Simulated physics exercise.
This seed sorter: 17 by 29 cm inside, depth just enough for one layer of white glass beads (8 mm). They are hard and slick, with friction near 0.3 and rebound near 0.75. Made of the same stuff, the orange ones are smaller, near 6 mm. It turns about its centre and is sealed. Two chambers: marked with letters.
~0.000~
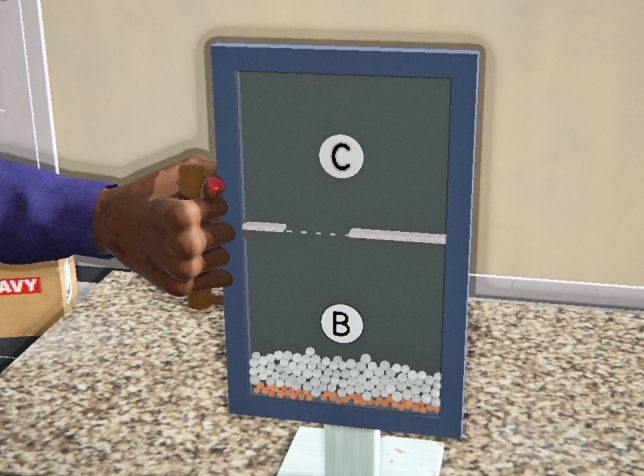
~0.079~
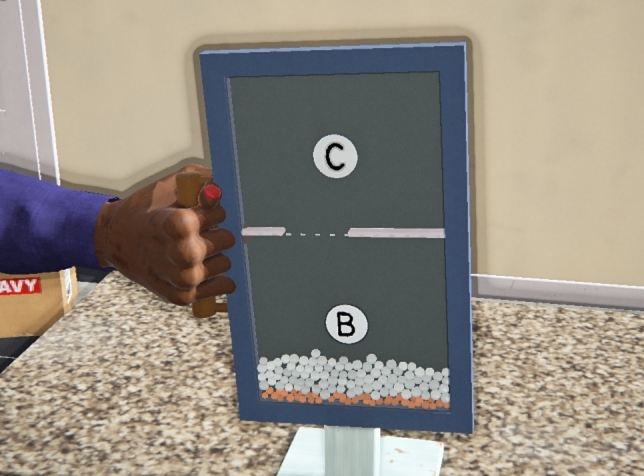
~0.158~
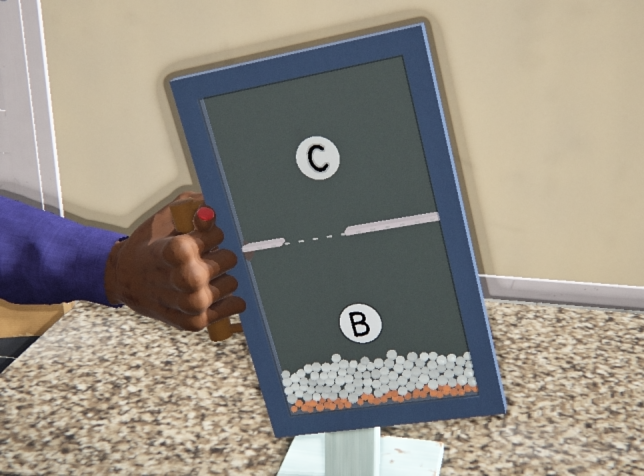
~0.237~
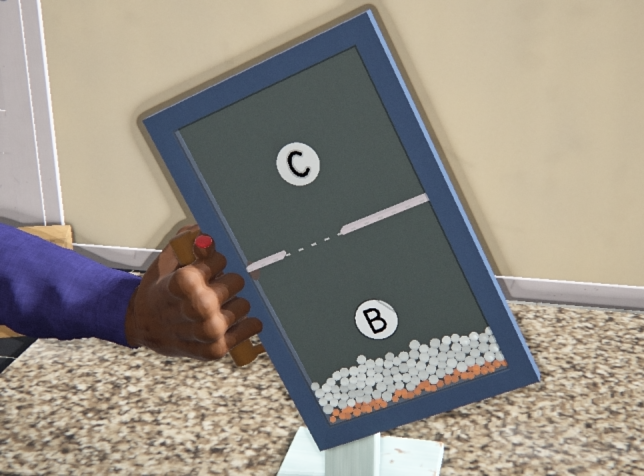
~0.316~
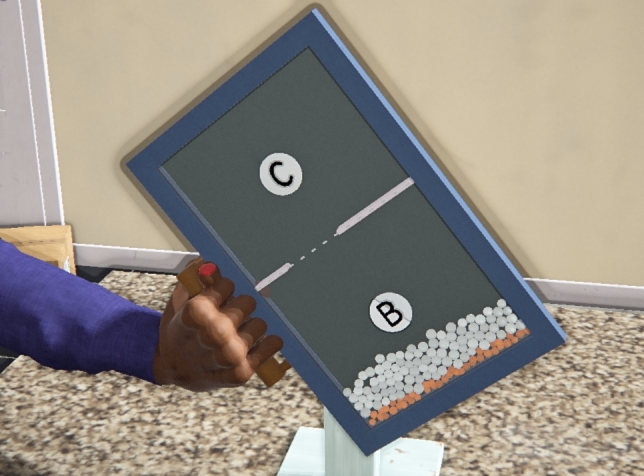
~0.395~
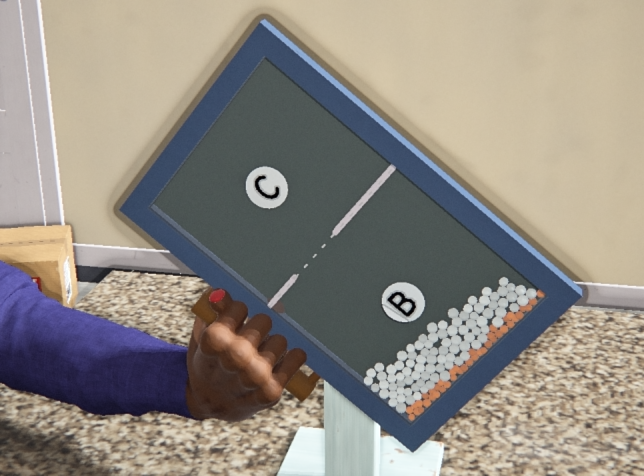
A blue-framed seed sorter, gripped at its left edge by a hand in a purple sleeve, turns anticlockwise from upright to steeply leaning left, its beads tilting with it and sloping up to the right. Chamber C sits above chamber B, divided by a pale, gapped wall, with white beads over smaller orange ones in B. The fixed, front-on view shows a speckled counter against a beige wall.
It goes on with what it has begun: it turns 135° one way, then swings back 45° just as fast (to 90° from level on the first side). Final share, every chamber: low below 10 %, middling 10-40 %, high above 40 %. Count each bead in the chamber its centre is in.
B: High; C: Middling.
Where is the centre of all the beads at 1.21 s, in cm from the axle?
The middle sits around 4 cm right of it and 5 cm below it.
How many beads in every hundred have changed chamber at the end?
About 30 percent.
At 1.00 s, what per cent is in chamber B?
I'd say close to 90 in a hundred.
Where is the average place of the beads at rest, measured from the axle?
The middle sits around 1 cm right of it and 7 cm below it.
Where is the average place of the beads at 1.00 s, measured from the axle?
7 cm right, 1 cm below.
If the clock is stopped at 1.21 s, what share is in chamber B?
75 per cent.
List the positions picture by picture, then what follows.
In the first picture, level; about 130 beads; load centre (342, 383); top bead (310, 352); B (342, 324), C (341, 157).
In the second picture, turned 3° anticlockwise; load centre (350, 384); top bead (372, 359).
In the third picture, turned 14° anticlockwise; load centre (375, 383); top bead (468, 356); wall ends (242, 249) to (281, 242), (348, 231) to (443, 215).
In the fourth picture, turned 26° anticlockwise; load centre (405, 377); top bead (490, 331).
In the fifth picture, turned 39° anticlockwise; load centre (431, 366); top bead (502, 304).
In the sixth picture, turned 51° anticlockwise; load centre (449, 353); top bead (504, 282); B (403, 302), C (267, 188).
After 1.00 s, it stands 135° anticlockwise; the beads' middle is 7 cm right of and 1 cm below the centre; B 90 %, C 10 %.
After 1.21 s, it stands 113° anticlockwise; the beads' middle is 4 cm right of and 5 cm below the centre; B 75 %, C 25 %.
After 1.43 s, it stands 90° anticlockwise; the beads' middle is 1 cm right of and 7 cm below the centre; B 70 %, C 30 %.
All still by 2.0 s, it stands 90° anticlockwise; B 70 %, C 30 %.
